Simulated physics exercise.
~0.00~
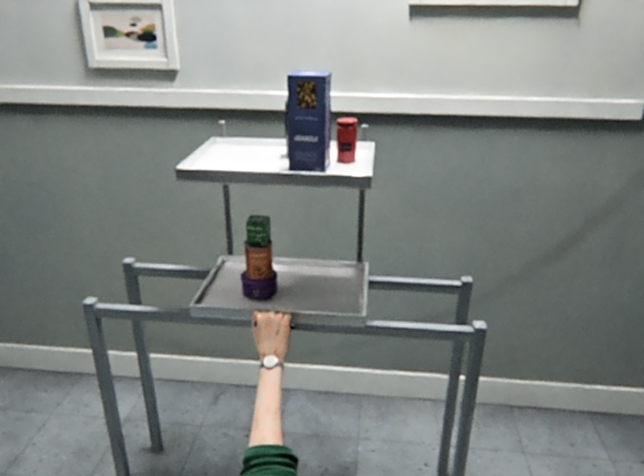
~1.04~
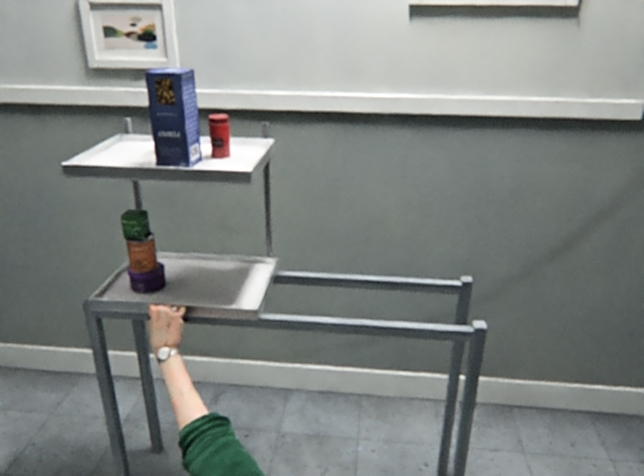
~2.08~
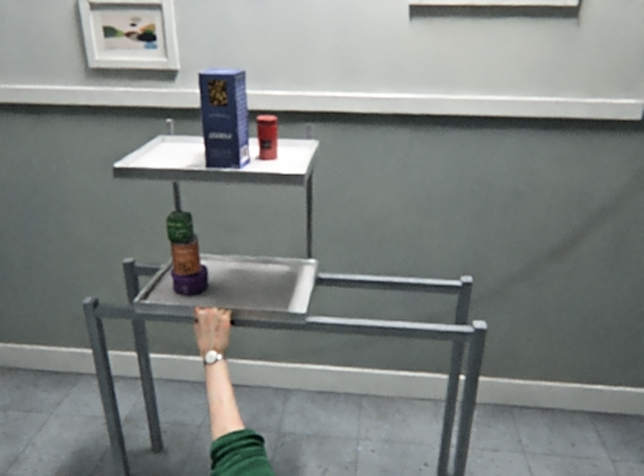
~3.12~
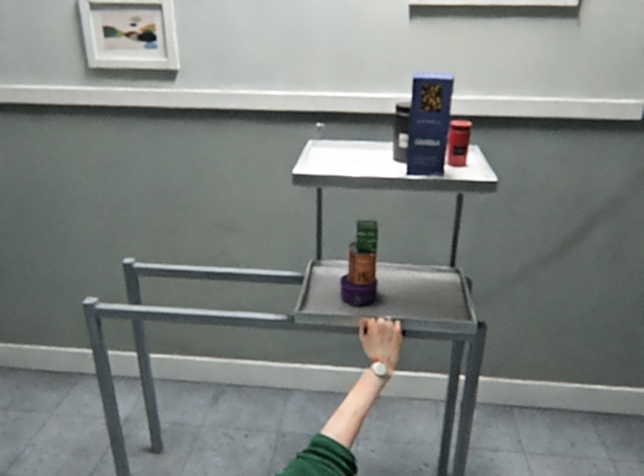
In the video, a hand slides a two-level tray left along metal rails, then back right to the far end. The blue carton, red shaker, black jar and small stack of green, orange and purple containers ride along, still upright at the end.
